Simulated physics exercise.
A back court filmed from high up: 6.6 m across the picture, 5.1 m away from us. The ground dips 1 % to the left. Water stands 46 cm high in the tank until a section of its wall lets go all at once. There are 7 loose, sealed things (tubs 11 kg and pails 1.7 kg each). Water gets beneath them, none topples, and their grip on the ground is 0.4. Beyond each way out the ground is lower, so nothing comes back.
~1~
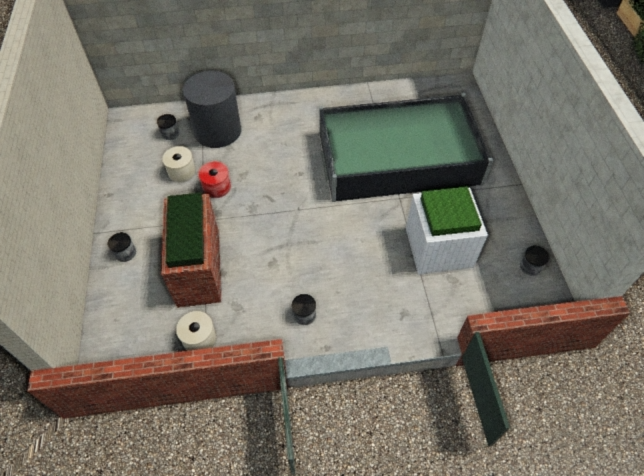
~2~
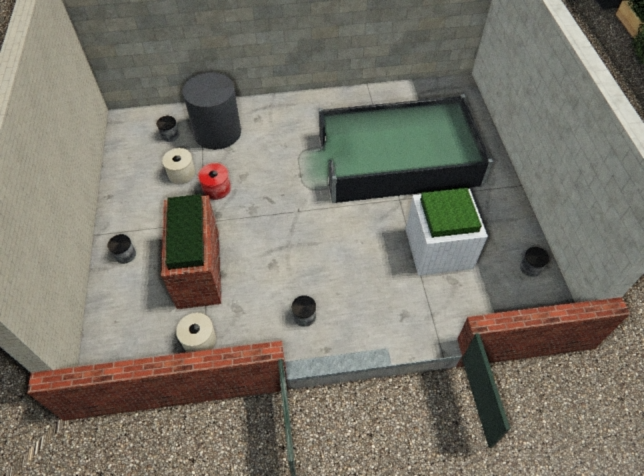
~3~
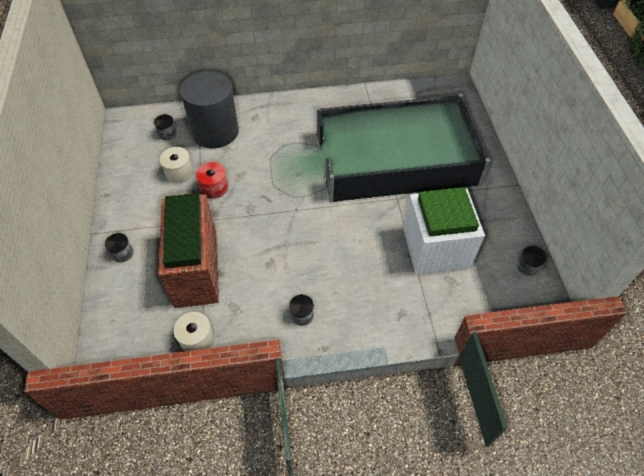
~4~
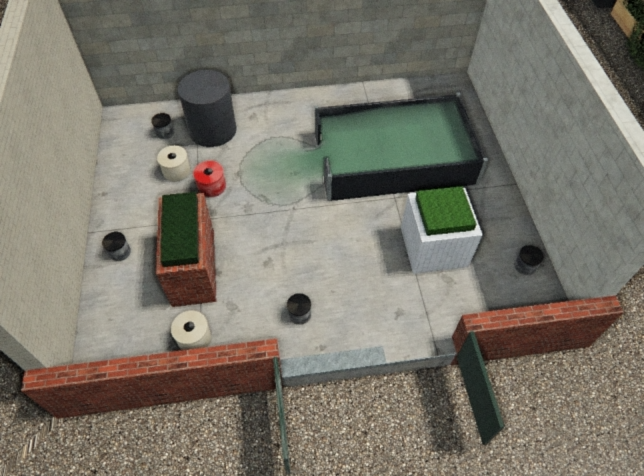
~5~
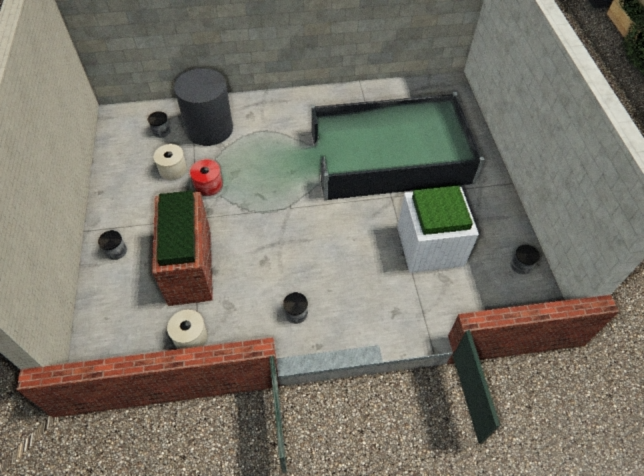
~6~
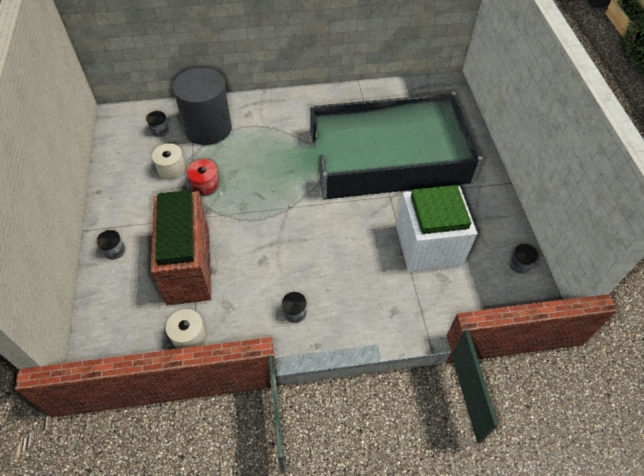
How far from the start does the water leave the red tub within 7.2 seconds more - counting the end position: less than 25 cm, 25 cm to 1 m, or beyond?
The red tub travels far.
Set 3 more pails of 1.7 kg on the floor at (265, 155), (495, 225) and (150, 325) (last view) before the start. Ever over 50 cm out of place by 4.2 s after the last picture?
In that order: More, short of it, less.
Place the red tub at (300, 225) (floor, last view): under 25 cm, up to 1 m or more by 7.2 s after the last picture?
It holds its place.
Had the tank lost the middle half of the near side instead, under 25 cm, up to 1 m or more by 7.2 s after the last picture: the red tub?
In that case the red tub holds its place.
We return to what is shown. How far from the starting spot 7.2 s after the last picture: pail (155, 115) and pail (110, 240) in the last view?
In turn: 30 cm, 200 cm.
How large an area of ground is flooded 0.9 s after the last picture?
About 11.5 m2.
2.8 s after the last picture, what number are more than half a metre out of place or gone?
3 of them.
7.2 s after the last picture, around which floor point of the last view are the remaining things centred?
Near (252, 257).
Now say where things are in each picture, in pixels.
The first picture shows the red tub at (214, 173), on the bottom; water covers 3.3 m2; 0 of 7 have shifted.
The second picture shows the red tub at (213, 174) rests on the ground; 3.6 m2 under water; 0 of 7 have shifted.
The third picture shows the red tub at (211, 173), on the bottom; water covers 4.0 m2; 0 of 7 have shifted.
The fourth picture shows the red tub at (209, 172) rests on the ground; 4.7 m2 under water; 0 of 7 have shifted.
The fifth picture shows the red tub at (205, 171), on the bottom; water covers 5.4 m2; 0 of 7 have shifted.
The sixth picture shows the red tub at (202, 170) rests on the ground; 6.1 m2 under water; 0 of 7 have shifted.
Then, 0.9 s after the last picture the red tub is near (139, 191), 1.0 m from its start, aground; 0 of 7 are out; 0 afloat.
Then, 2.8 s after the last picture the red tub is near (115, 264), 1.9 m from its start, aground; 0 of 7 are out; 3 afloat.
Then, 4.8 s after the last picture the red tub is near (128, 289), 2.2 m from its start, afloat; 0 of 7 are out; 5 afloat.
Then, 7.2 s after the last picture the red tub is near (136, 346), 2.9 m from its start, afloat; 0 of 7 are out; 3 afloat.
